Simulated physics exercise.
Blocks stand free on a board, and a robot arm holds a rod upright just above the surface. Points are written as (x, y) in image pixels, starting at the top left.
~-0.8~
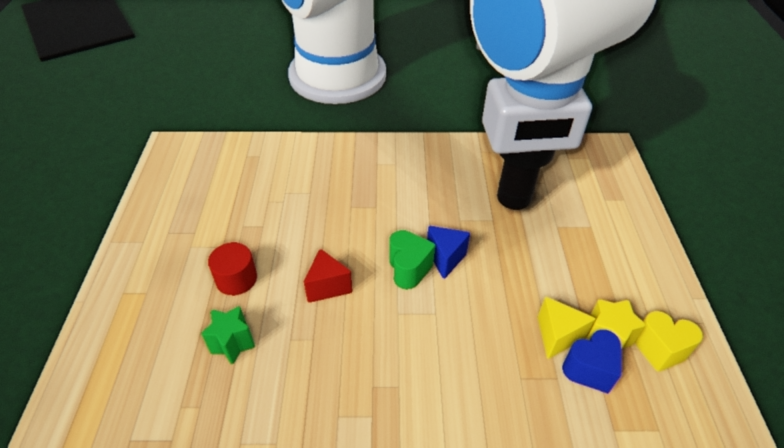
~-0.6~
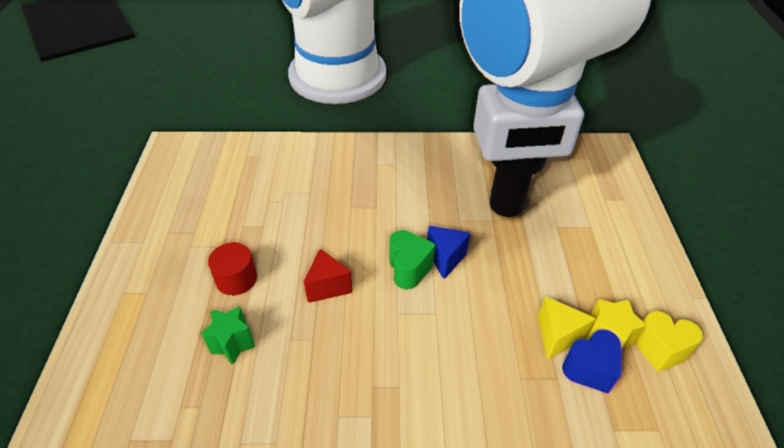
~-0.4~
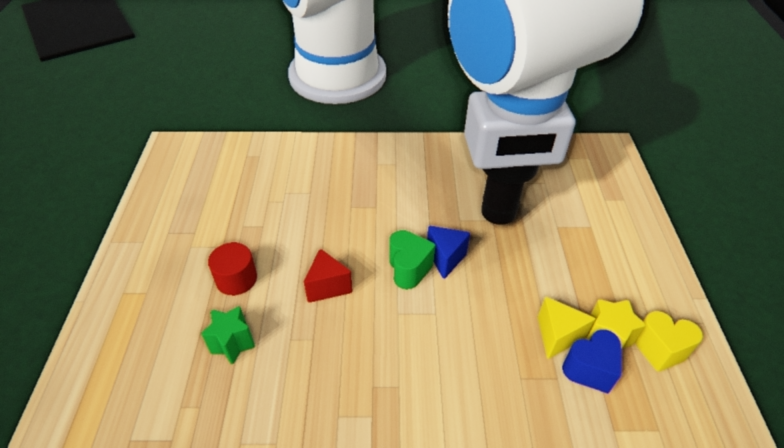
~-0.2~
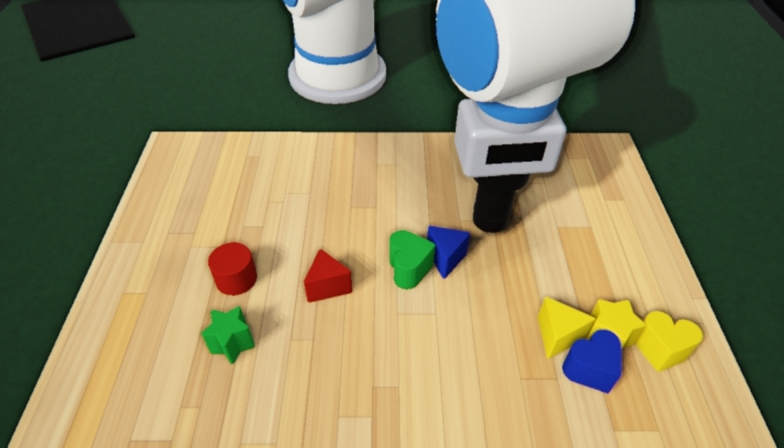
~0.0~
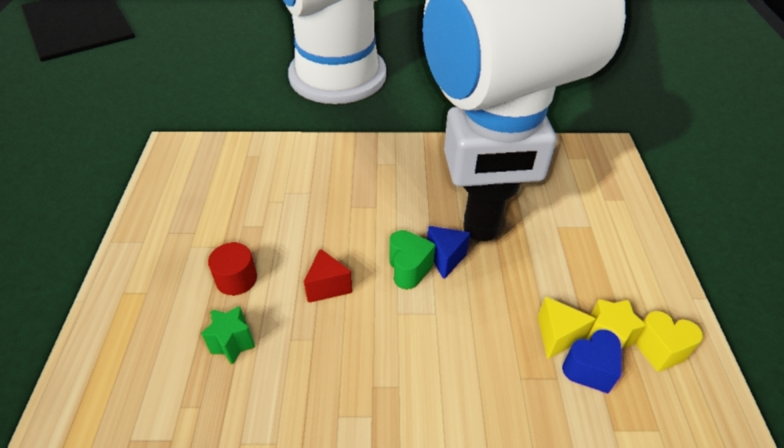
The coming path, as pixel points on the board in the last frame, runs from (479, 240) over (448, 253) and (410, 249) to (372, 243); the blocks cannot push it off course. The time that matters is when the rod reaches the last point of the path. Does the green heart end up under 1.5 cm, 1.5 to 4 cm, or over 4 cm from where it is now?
The answer will be the middling band, 1.5 to 4 cm.
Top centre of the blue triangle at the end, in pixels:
So, by the moment the path ends, you'll find the top centre of the blue triangle at (432, 258).
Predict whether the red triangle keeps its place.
That block stays in place.
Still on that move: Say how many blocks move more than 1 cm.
I'd say two blocks get shifted by more than about 1 cm.
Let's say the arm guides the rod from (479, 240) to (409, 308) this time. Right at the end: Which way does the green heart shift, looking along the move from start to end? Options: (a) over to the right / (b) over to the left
a: Over to the right.
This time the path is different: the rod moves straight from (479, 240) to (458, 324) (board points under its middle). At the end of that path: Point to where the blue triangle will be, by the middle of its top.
At the end it should sit near (436, 266).
What follows on the original path. One third of the way, rod (448, 243); green heart (397, 252), turned 30° clockwise; blue triangle (435, 255).
Two thirds of the way, rod (409, 239); green heart (389, 254), turned 20° clockwise; blue triangle (432, 258).
At the end, rod (372, 233); red triangle not moved; green heart (381, 255); blue triangle (432, 258).
